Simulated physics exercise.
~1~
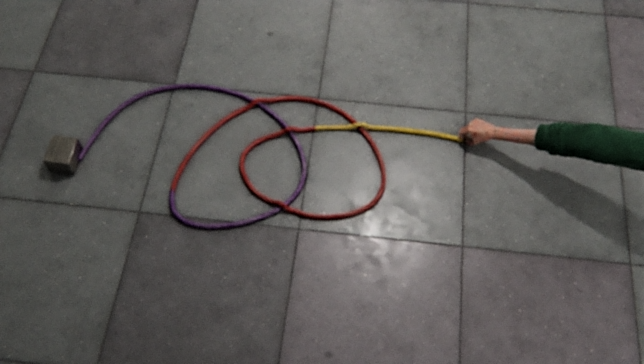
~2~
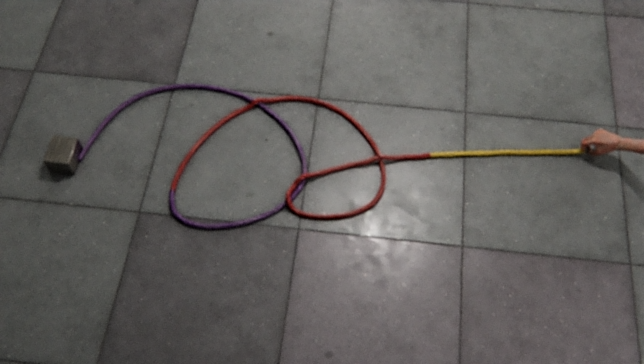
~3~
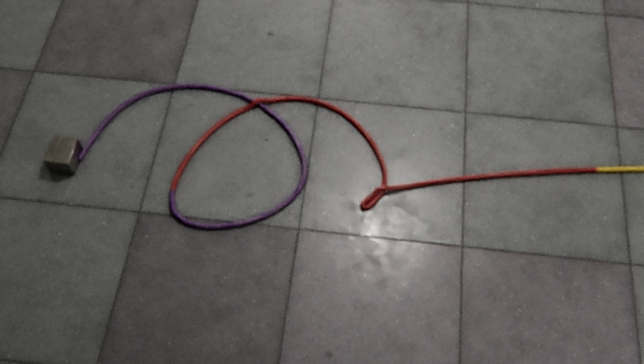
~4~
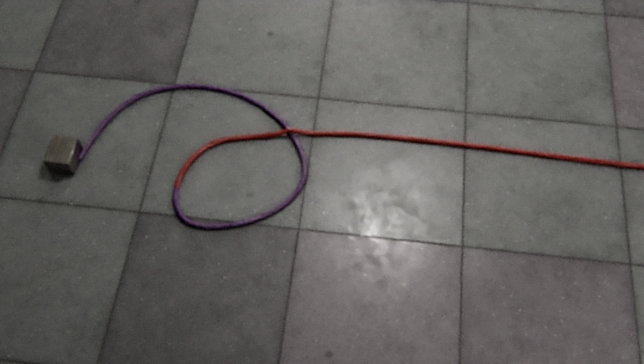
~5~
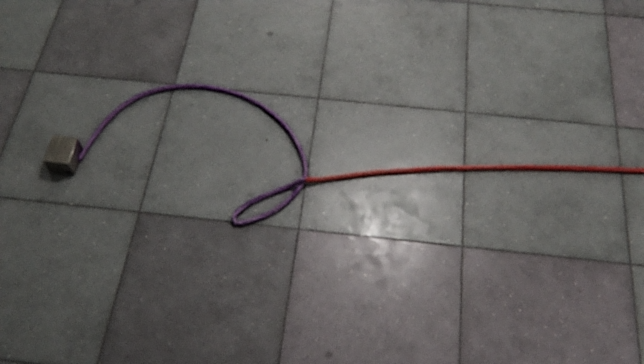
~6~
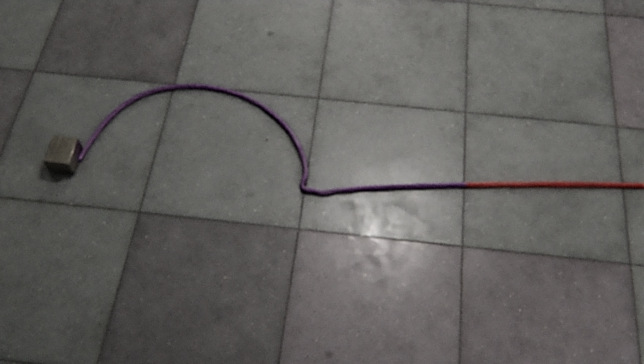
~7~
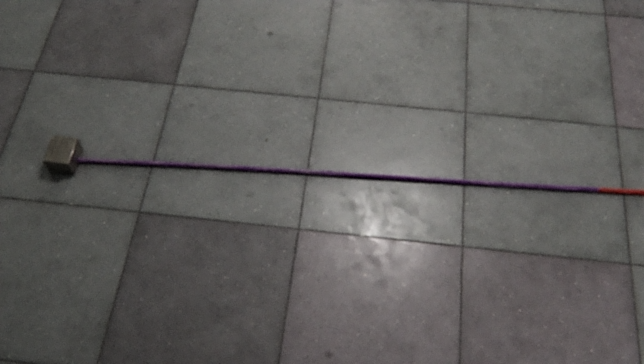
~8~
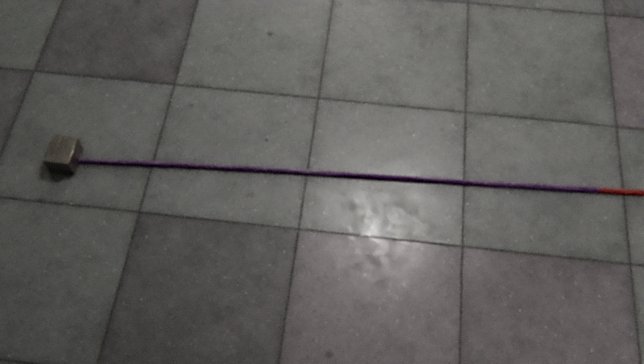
On a grey tiled hallway floor, a hand in a green sleeve pulled the yellow end of a looped purple, red and yellow rope off to the right, and the loops shrank and slipped open one after another until it lay straight from the small block at left.
